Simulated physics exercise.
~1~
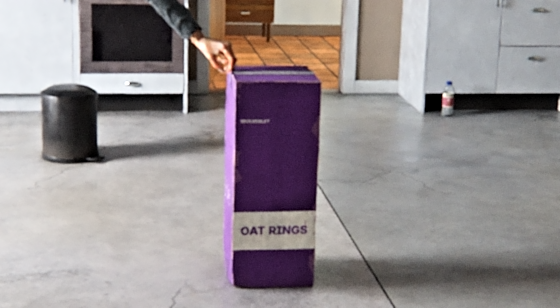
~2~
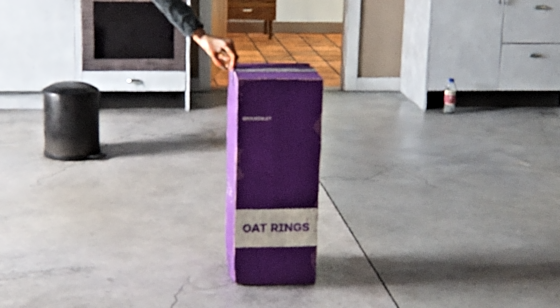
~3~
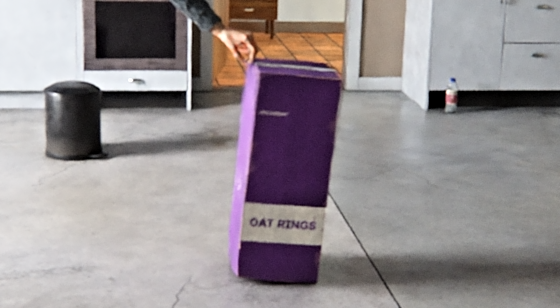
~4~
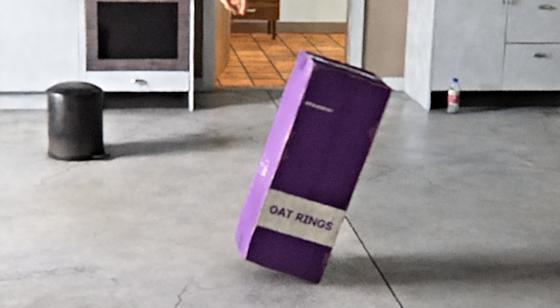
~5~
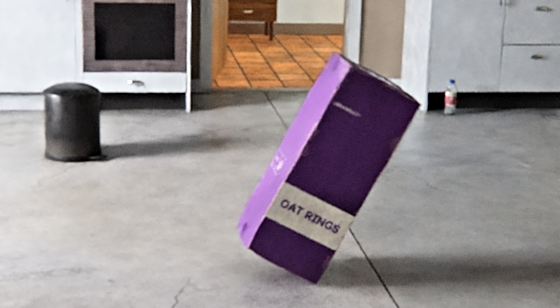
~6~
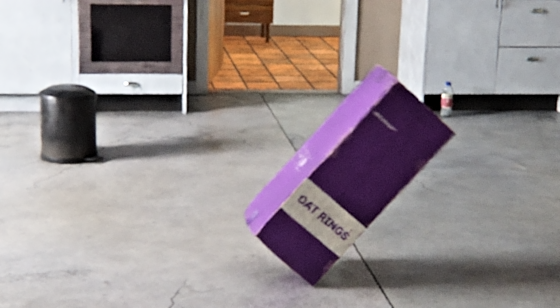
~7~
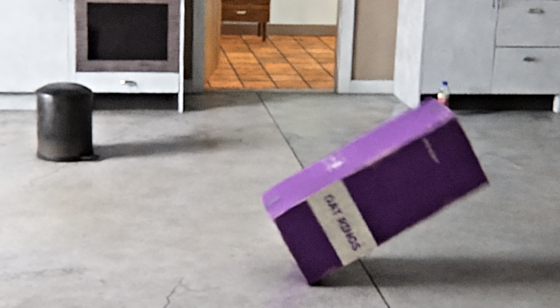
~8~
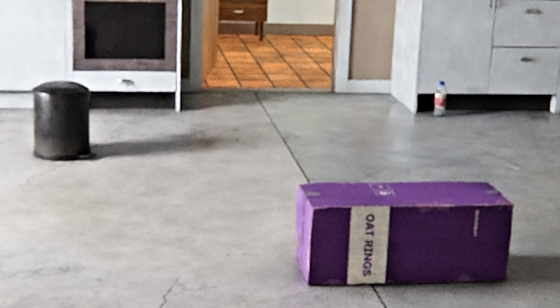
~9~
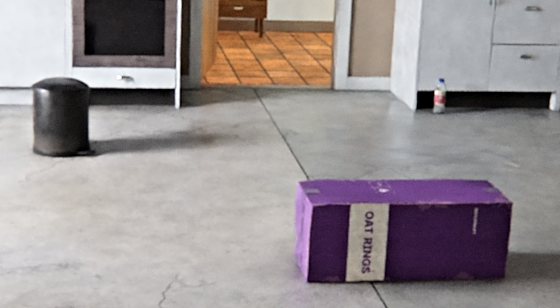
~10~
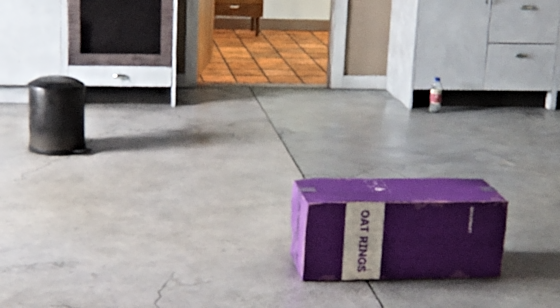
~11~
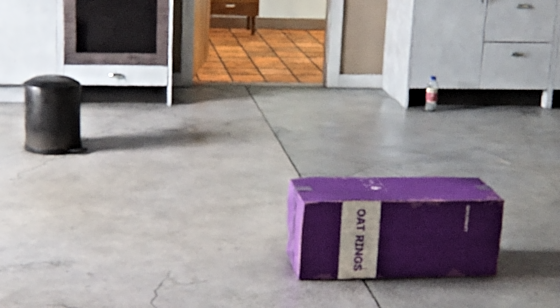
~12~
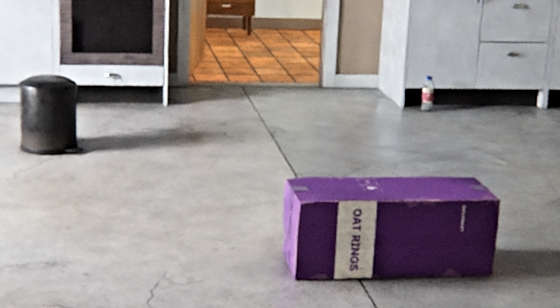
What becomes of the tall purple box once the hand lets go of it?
It keeps tilting to the right and topples over, ending up lying on its side on the floor.
